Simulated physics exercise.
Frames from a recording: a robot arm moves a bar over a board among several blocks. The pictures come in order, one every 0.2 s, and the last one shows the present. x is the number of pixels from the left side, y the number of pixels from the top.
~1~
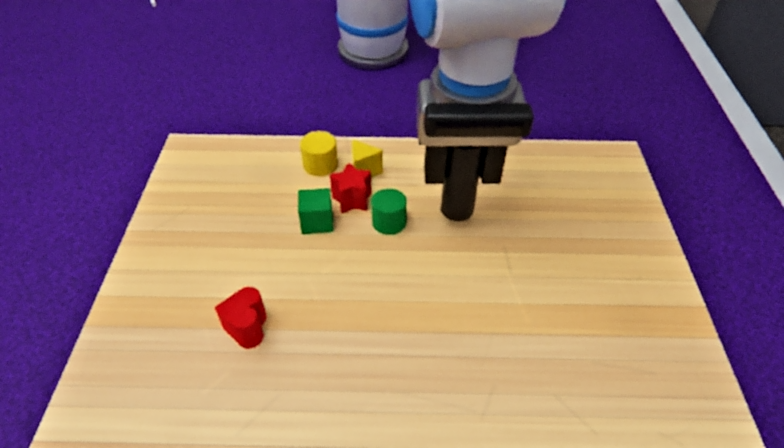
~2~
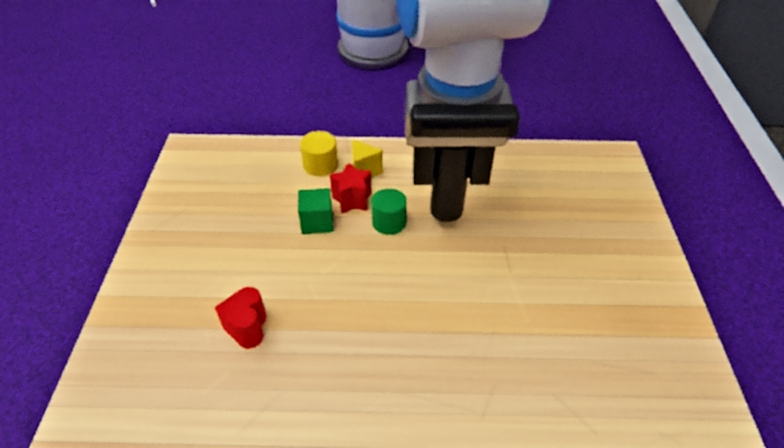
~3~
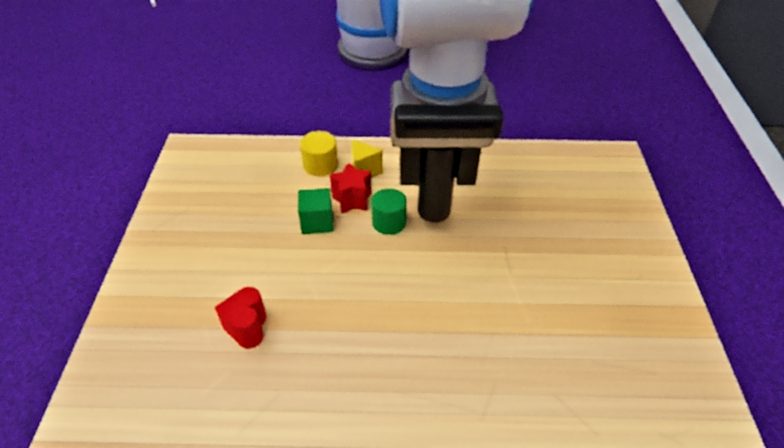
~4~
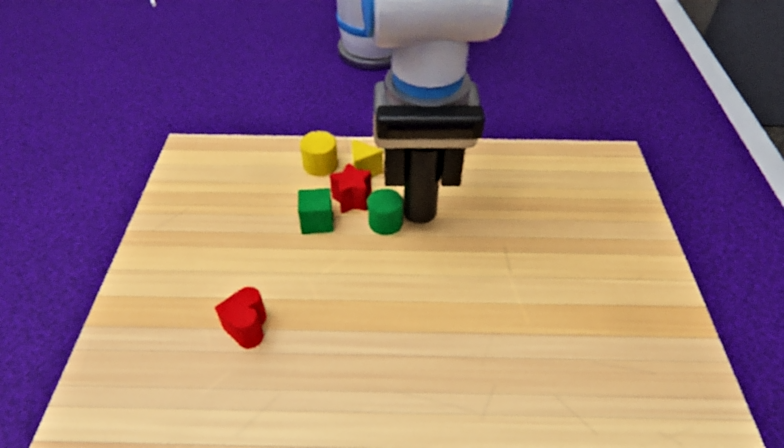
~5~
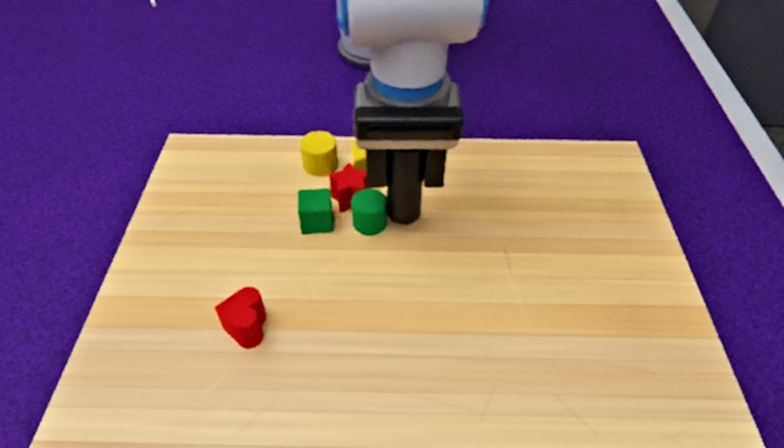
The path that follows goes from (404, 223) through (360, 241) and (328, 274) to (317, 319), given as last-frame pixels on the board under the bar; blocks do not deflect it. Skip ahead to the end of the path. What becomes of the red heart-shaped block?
Left where it is.
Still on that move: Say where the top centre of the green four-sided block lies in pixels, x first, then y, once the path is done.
Its top centre is at about (291, 194).
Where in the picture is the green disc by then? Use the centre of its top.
The top centre is at (316, 212).
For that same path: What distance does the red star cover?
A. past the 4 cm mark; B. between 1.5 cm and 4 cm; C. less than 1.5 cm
Letter C.
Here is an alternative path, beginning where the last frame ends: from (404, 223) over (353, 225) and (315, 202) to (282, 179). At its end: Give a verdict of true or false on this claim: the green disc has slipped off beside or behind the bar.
That is true.
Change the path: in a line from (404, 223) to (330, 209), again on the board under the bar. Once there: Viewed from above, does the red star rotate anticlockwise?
No - that is not the case.
The first path, step by step. One third of the way, bar at (358, 231); green four-sided block at (295, 195), turned 15° clockwise; red star at (347, 175); green disc at (326, 207).
Two thirds of the way, bar at (327, 264); green four-sided block at (291, 194), turned 25° clockwise; red star at (347, 175); green disc at (316, 212).
At the end, bar at (316, 309); red heart-shaped block unmoved; green four-sided block at (291, 194), turned 25° clockwise; red star at (347, 175); green disc at (316, 212).
